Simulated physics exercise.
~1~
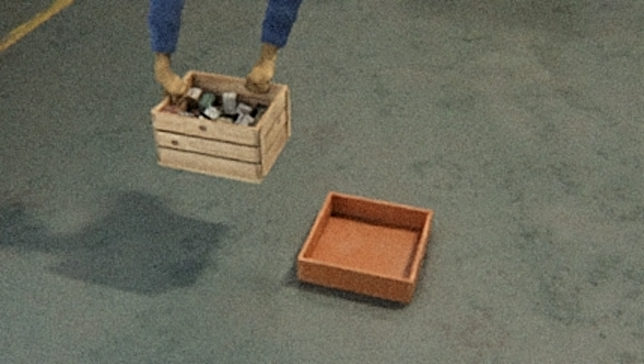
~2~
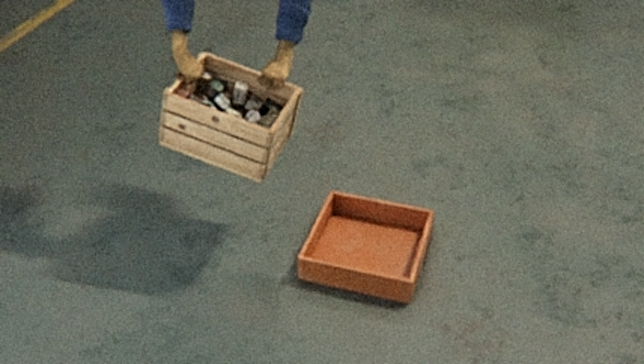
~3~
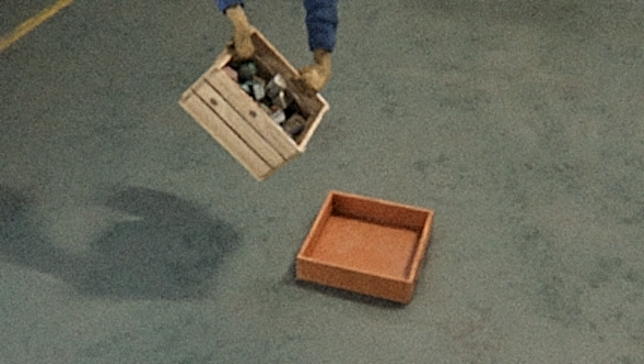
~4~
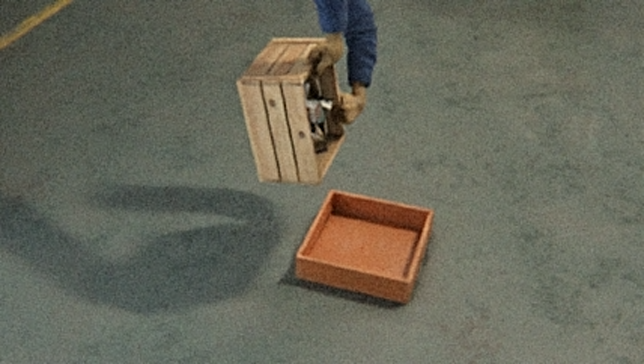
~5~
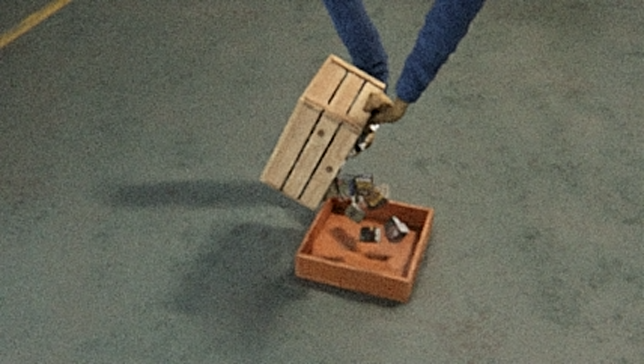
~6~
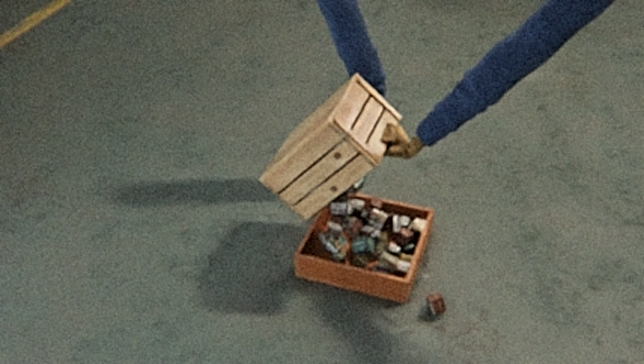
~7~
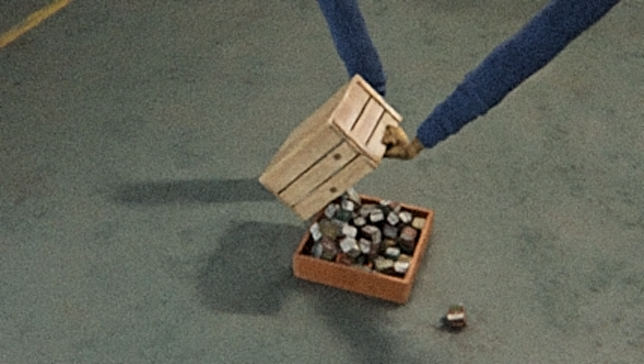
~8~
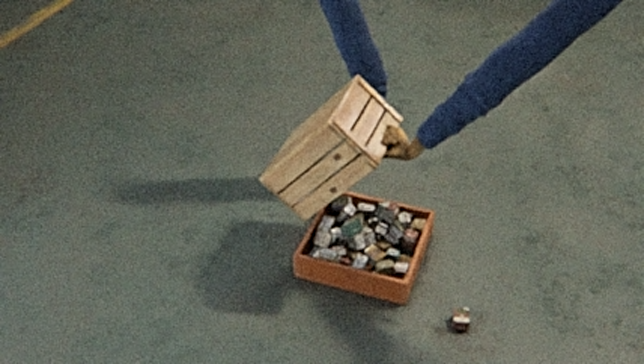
On a grey floor, gloved hands tip a wooden crate, filling an orange box but spilling one piece.
